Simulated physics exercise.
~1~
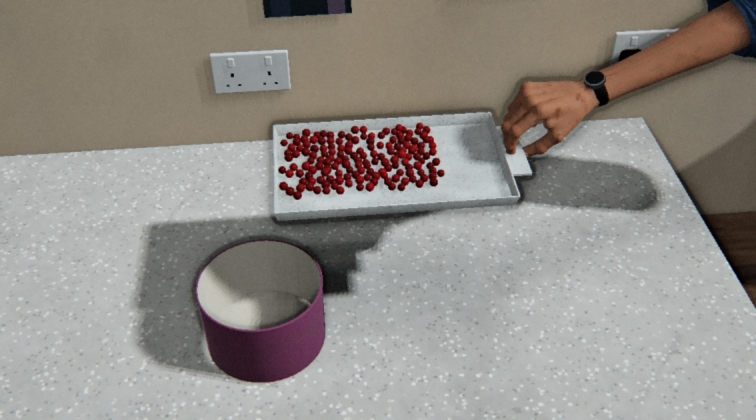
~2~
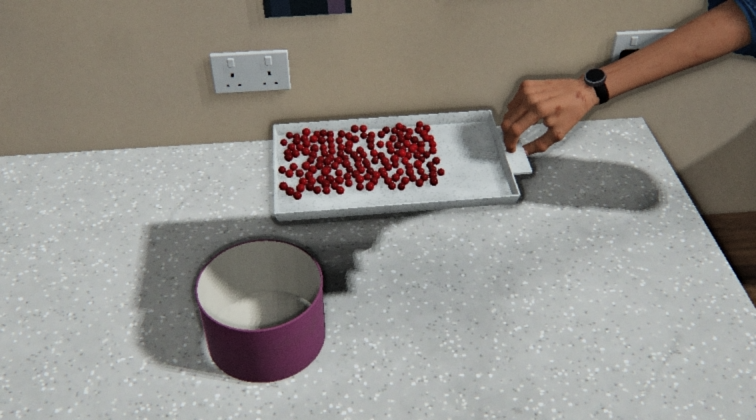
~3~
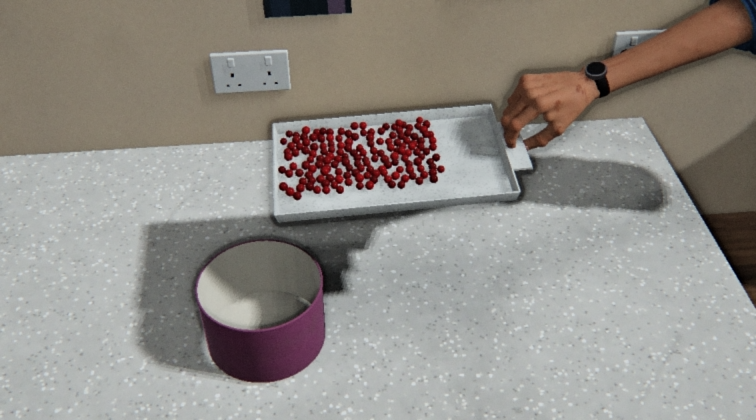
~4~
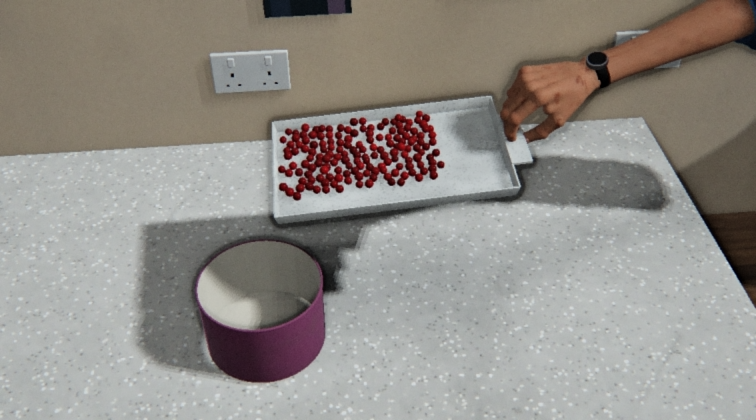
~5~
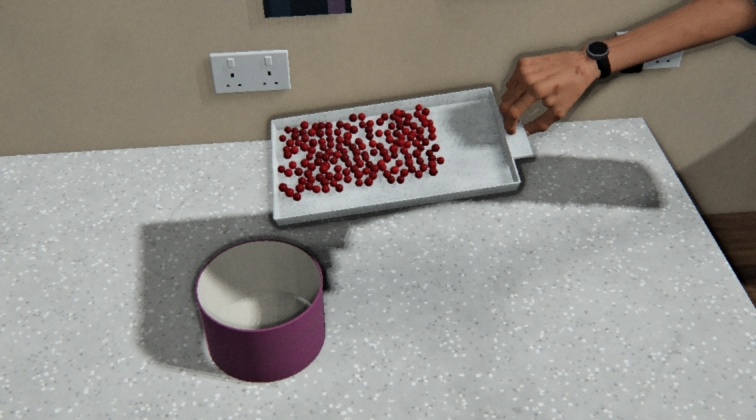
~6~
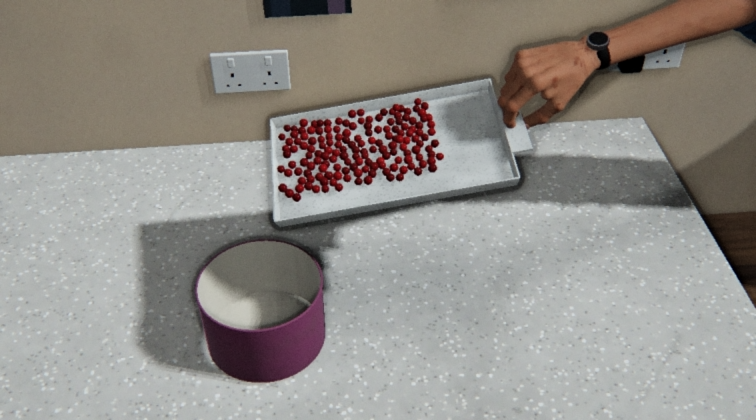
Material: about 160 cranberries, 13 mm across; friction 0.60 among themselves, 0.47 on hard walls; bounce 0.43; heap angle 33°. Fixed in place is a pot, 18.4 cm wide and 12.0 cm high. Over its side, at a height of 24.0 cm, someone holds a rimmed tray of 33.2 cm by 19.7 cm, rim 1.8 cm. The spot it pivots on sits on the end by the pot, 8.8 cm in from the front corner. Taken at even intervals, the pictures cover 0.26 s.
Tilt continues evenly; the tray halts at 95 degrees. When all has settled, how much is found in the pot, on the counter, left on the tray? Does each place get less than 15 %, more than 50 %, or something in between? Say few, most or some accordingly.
Pot: Most. Counter: Few. Tray: Few.
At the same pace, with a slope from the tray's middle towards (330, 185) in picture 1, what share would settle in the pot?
I'd estimate about 70 %.
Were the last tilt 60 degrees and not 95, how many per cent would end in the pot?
0 %.
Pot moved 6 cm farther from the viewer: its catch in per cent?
I'd say some 70 per cent would end up there.
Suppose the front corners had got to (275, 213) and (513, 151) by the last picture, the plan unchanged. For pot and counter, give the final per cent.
Split: Pot = 50, counter = 50.
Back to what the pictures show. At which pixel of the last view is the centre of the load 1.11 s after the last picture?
Approx. (308, 169).
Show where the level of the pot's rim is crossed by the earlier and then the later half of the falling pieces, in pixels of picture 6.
Near (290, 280) at first, near (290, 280) afterwards.
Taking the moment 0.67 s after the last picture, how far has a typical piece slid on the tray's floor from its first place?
I'd say close to 6 centimetres.
Then, 0.67 s after the last picture, tilt 51 degrees; the tray holds 100 %, the pot 0 %.
Then, 1.11 s after the last picture, tilt 77 degrees; the tray holds 100 %, the pot 0 %.
Then, 1.63 s after the last picture, tilt 95 degrees; the tray holds 5 %, the pot 90 %.
In the end, pot 100 %, counter 0 %, tray 0 %.
